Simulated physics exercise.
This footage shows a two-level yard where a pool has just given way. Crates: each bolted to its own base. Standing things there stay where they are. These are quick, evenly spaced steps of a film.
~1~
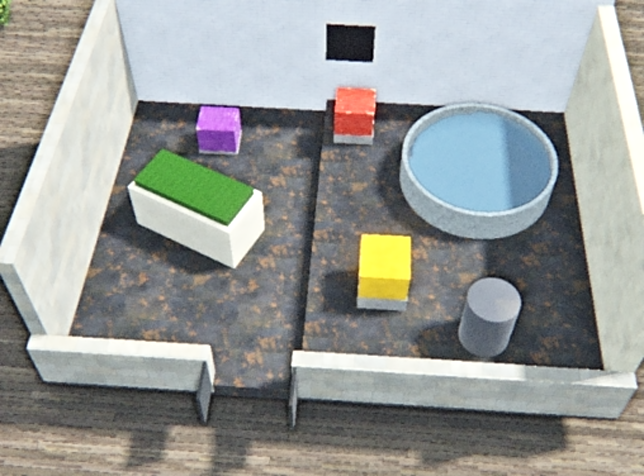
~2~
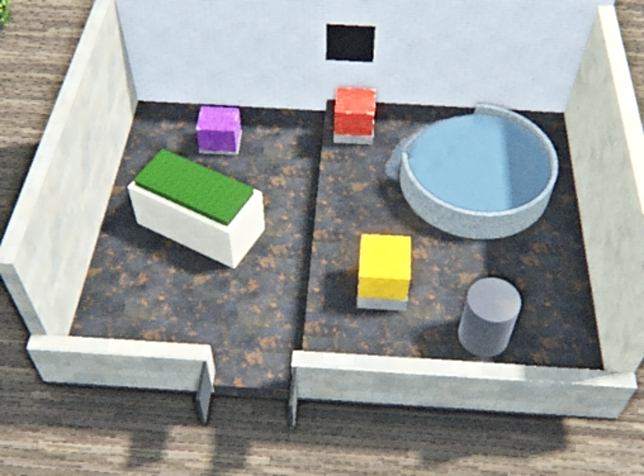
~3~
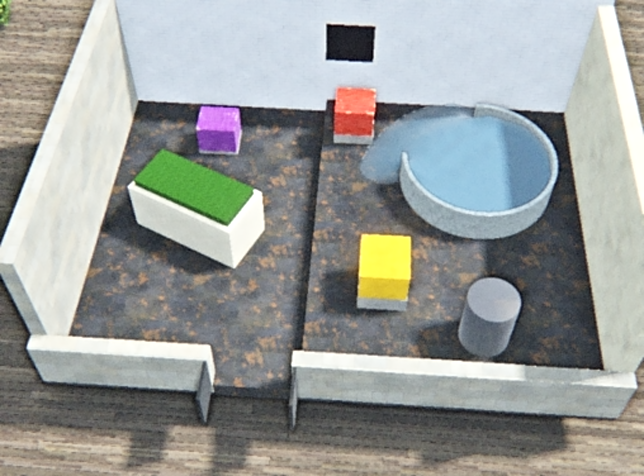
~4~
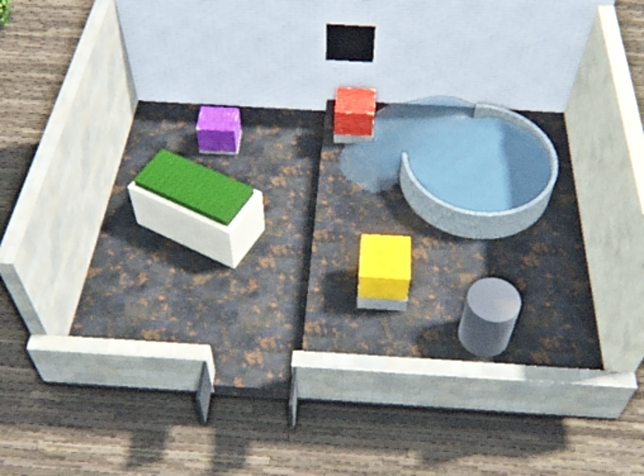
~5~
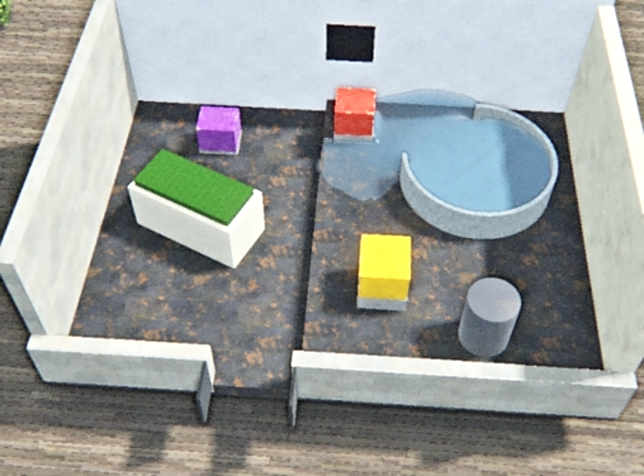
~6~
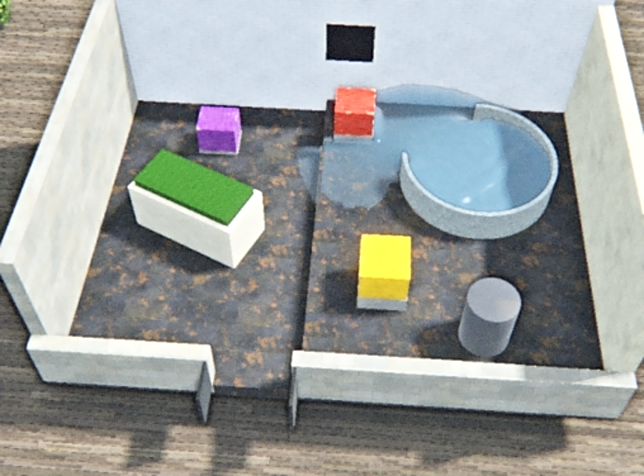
Round blue pool in a walled yard breaking open on its far left side, water spreading left across dark ground past a red block.
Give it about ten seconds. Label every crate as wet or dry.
Purple crate: Wet; yellow crate: Dry; red crate: Wet.
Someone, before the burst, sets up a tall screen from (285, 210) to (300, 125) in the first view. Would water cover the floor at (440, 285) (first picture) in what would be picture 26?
At that place: Not flooded.
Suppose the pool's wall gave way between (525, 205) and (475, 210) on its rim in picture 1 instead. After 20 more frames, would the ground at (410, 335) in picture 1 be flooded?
Submerged.
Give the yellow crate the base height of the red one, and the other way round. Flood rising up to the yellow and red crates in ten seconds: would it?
Yellow crate untouched, red crate drenched.
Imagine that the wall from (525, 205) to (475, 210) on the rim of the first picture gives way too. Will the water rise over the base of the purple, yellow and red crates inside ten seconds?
Then the purple crate is untouched, the yellow crate is untouched and the red crate is untouched.
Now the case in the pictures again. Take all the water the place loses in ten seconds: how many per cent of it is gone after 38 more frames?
Estimate: 15 %.
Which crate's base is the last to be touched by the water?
Note: The crate marked yellow.
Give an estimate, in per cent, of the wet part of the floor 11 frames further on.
My estimate is close to 30 per cent.
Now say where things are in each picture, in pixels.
The first frame shows the round pool at (479, 160) is whole and still.
In the second frame, water pours out on the round pool's far side and has run to a hidden place.
In the third frame, water pours out on the round pool's far side and has run to (369, 176).
In the fourth frame, water pours out on the round pool's far side and has run to (346, 170).
In the fifth frame, water pours out on the round pool's far side and has run to (322, 168).
In the sixth frame, the front is at (301, 156), out from the gap on the round pool's far side.
A moment on, water covers 20 % of the floor; the purple crate water round its plinth, the yellow crate not reached, the red crate water round its plinth.
Next, water covers 30 % of the floor; the purple crate water round its plinth, the yellow crate not reached, the red crate water round its plinth.
Then, water covers 50 % of the floor; the purple crate water round its plinth, the yellow crate water round its plinth, the red crate water round its plinth.
Later, water covers 80 % of the floor; the purple crate water round its plinth, the yellow crate water round its plinth, the red crate water round its plinth.
In the end, water covers 95 % of the floor; the purple crate was topped, the yellow crate stayed above the water, the red crate was topped.
